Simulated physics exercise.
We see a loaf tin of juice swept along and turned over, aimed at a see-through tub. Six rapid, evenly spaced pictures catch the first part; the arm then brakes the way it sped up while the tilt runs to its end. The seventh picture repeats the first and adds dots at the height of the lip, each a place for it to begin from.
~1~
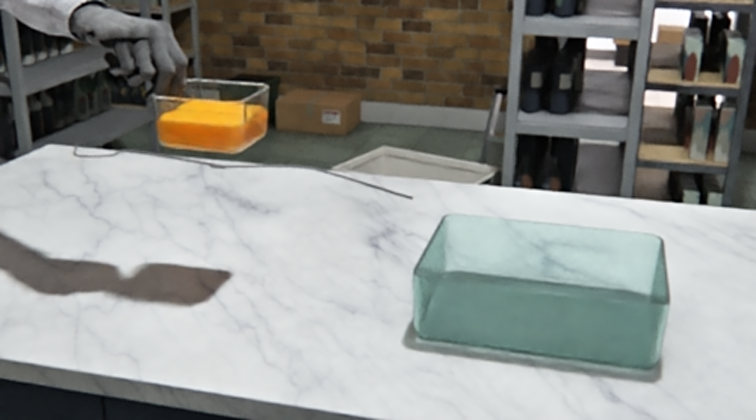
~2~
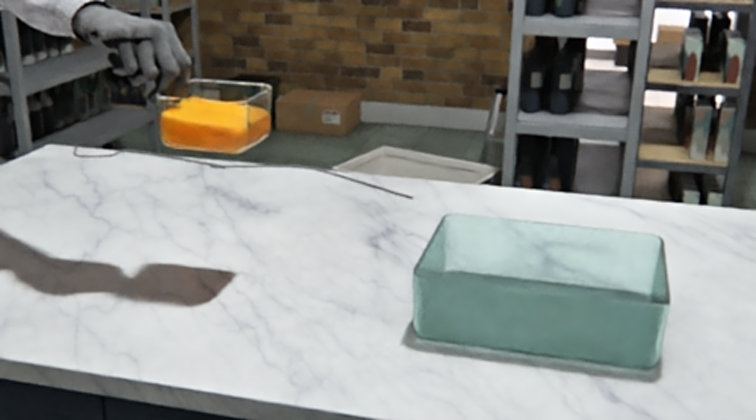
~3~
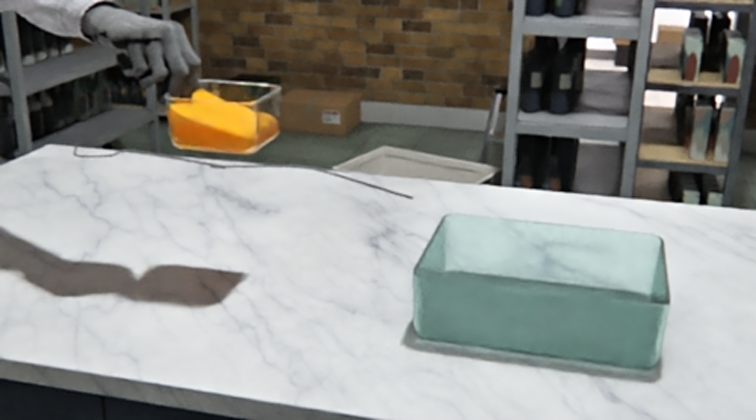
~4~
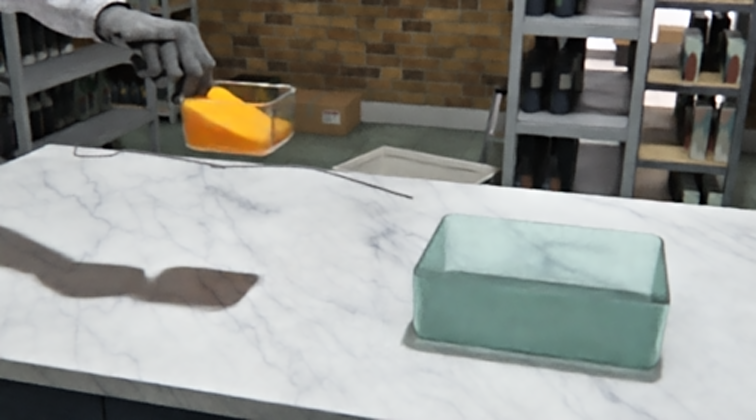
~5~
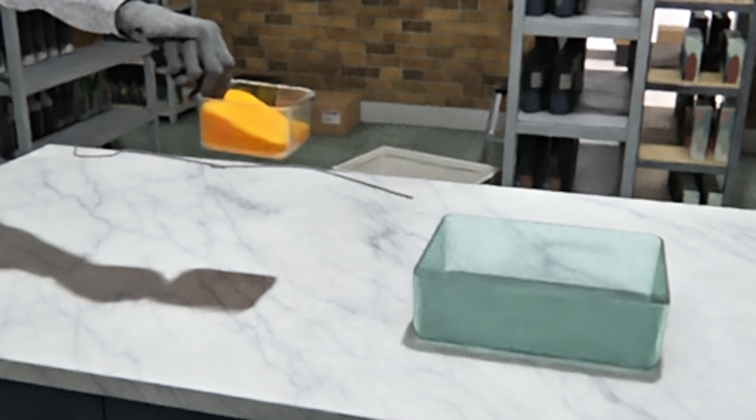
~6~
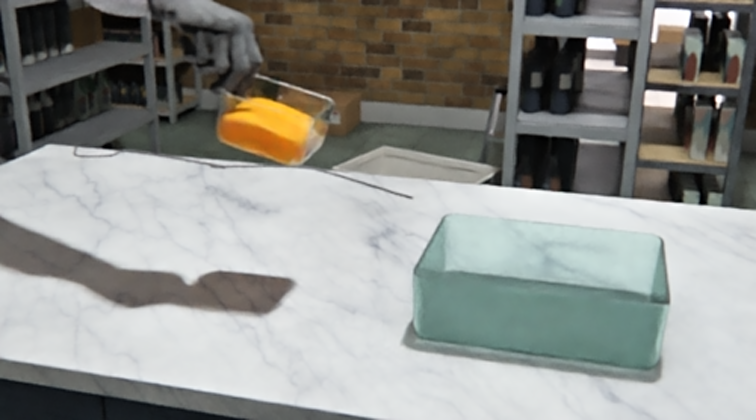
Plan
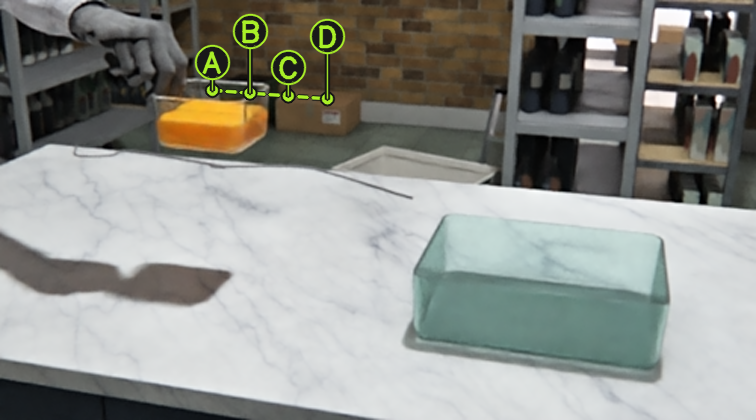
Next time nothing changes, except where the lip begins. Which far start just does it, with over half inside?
C.
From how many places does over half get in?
Two.
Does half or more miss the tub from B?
Yes.
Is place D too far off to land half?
No, not at all.
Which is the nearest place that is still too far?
Place B.
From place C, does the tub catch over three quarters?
No, less.
On the marked copy, A at (212, 90); B at (250, 93); C at (288, 95); D at (327, 98).
For place A, about 0 % lands in the tub, 99 % falls short.
For place B, about 30 % lands in the tub, 67 % falls short and 3 % goes beside or beyond.
For place C, about 63 % lands in the tub, 31 % falls short and 6 % goes beside or beyond.
For place D, about 84 % lands in the tub, 9 % falls short and 7 % goes beside or beyond.
